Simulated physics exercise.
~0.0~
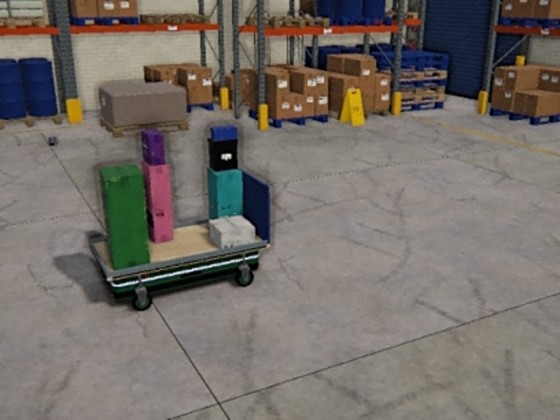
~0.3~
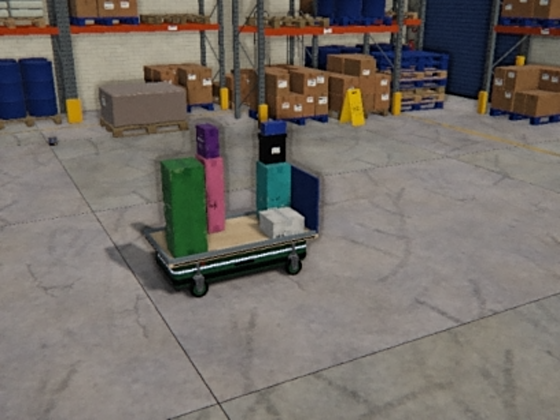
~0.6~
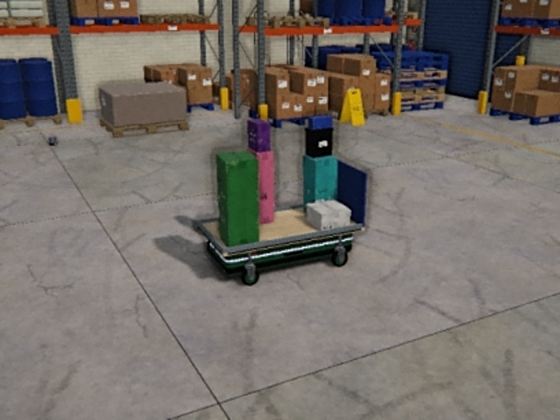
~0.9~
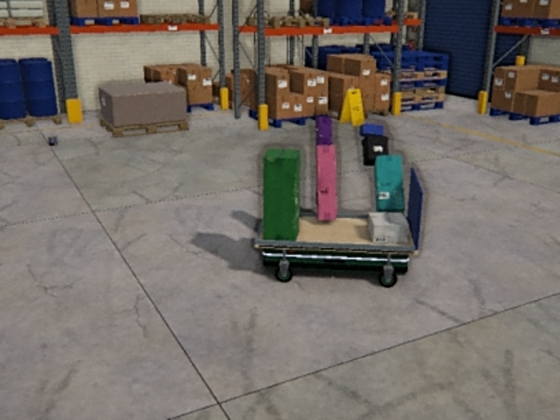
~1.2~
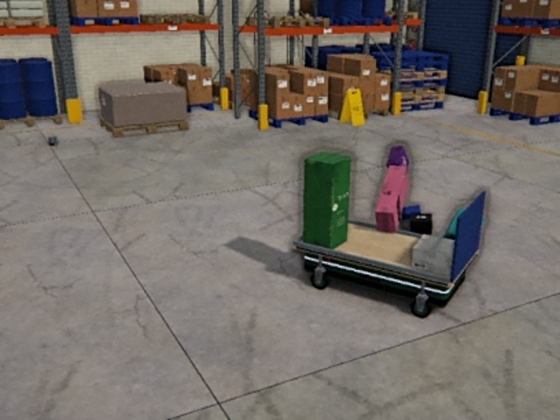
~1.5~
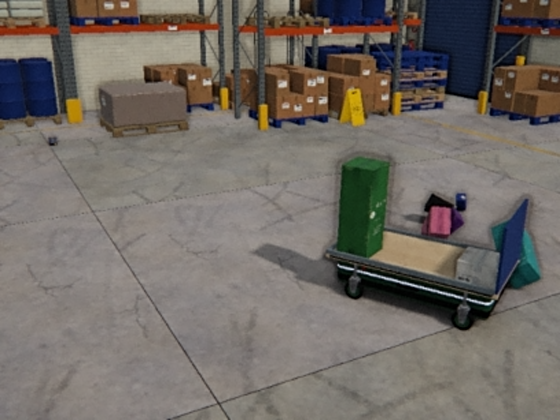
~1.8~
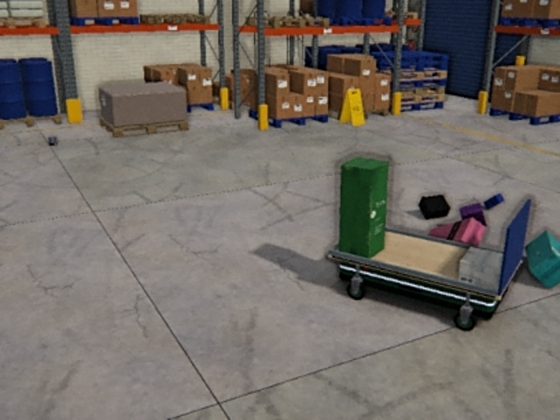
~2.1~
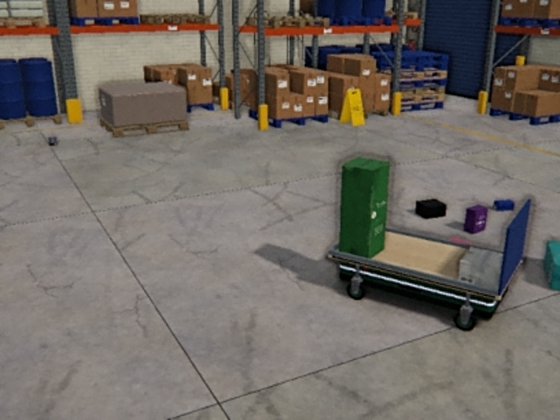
A flat warehouse cart carrying stacked colored boxes rolled to the right and swung toward the viewer, its tall stacks tipping and spilling onto the floor beyond it, before it stopped with only the green and white boxes still aboard.
